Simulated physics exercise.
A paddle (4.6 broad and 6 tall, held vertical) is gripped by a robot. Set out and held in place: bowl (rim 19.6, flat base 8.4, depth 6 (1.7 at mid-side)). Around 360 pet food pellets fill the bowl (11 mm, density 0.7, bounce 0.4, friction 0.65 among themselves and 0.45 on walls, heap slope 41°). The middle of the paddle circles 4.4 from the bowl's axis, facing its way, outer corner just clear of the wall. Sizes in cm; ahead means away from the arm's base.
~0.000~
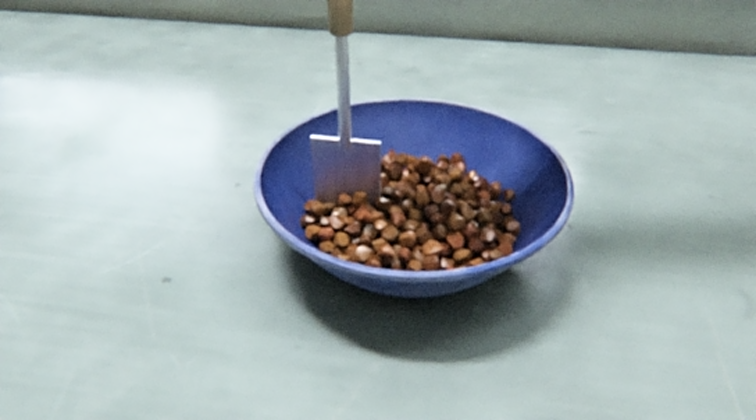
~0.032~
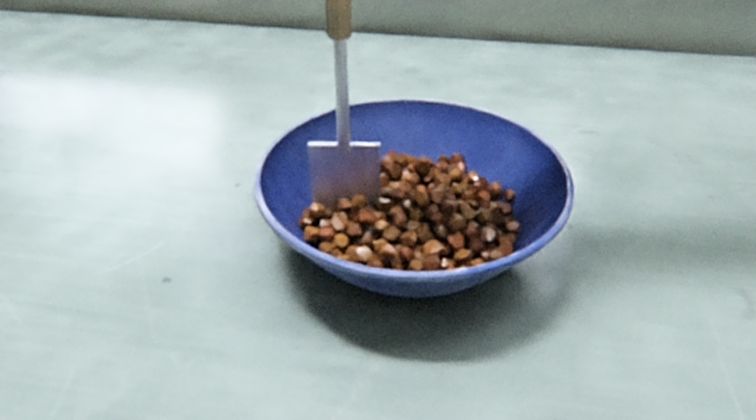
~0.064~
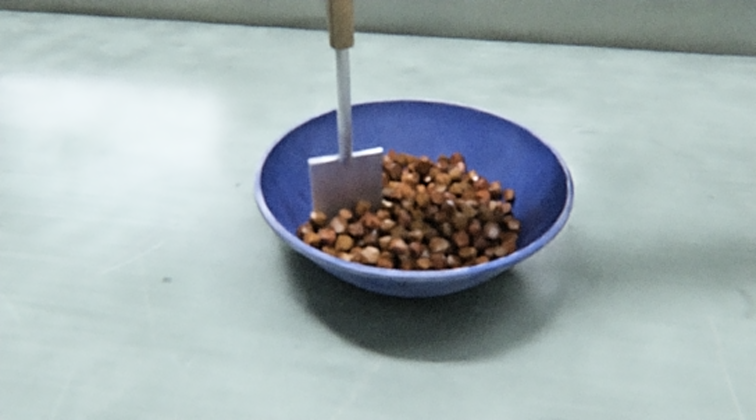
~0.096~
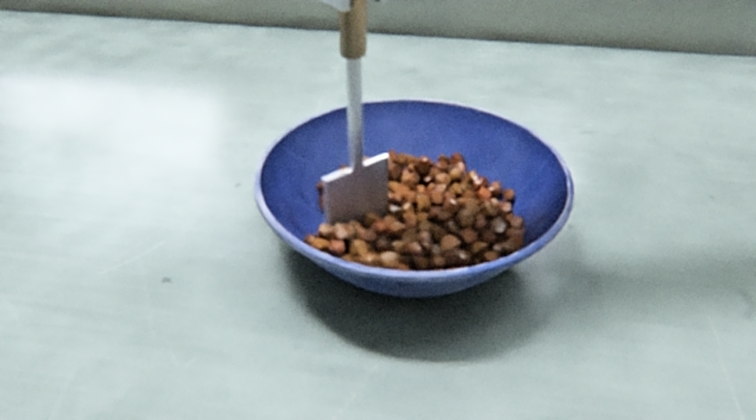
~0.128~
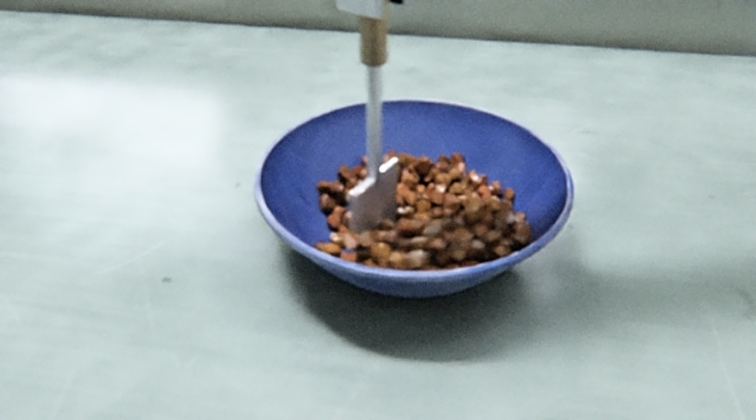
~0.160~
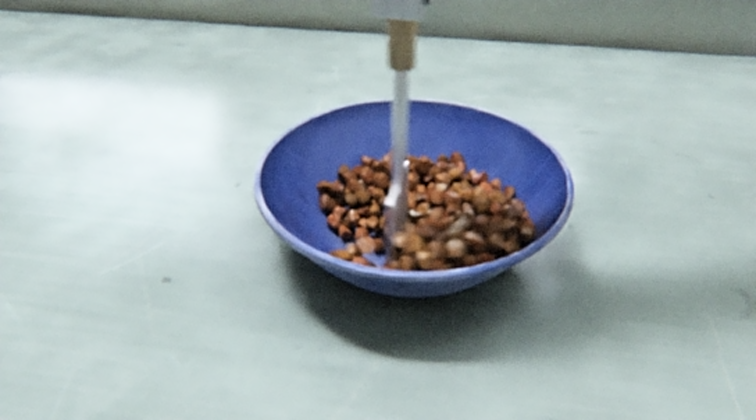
A robot arm, barely visible at the top edge, holds an upright metal paddle with a wooden handle over a pale grey-green surface, seen from slightly above by a still camera. The paddle stands in a wide blue bowl heaped with small reddish-brown pellets. It first dips slightly at the left, then sweeps rightward along the near side, turning edge-on and pushing pellets to the right.
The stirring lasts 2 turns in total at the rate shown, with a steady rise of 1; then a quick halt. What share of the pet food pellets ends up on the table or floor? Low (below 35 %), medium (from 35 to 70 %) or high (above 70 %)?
Share on the table or floor: Low (below 35 %).
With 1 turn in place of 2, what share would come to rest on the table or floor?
In that case some 15 per cent.
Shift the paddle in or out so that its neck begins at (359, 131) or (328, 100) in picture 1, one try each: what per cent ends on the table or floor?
About 5 and 10 per cent.
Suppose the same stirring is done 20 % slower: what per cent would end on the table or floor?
It would be near 15 per cent.
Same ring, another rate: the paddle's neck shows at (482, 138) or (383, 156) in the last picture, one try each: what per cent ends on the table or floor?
Some 45 and 10 per cent.
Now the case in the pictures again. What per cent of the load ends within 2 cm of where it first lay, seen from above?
Roughly 10 per cent.
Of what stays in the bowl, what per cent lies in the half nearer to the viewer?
About 55 per cent.
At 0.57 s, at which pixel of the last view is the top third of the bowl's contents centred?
Near (328, 172).
After 0.57 s, 334° round, highest piece 8 above the table; 314 in the bowl, 40 on the table or floor, 7 in flight or on the tool.
After 0.97 s, 223° round, highest piece 7 above the table; 298 in the bowl, 60 on the table or floor, 3 in flight or on the tool.
After 1.38 s, 0° round, highest piece 7 above the table; 295 in the bowl, 66 on the table or floor.
After 2.08 s, 0° round, highest piece 7 above the table; 295 in the bowl, 66 on the table or floor.
In the end, 295 in the bowl, 66 on the table or floor. That is 18 % on the table or floor.
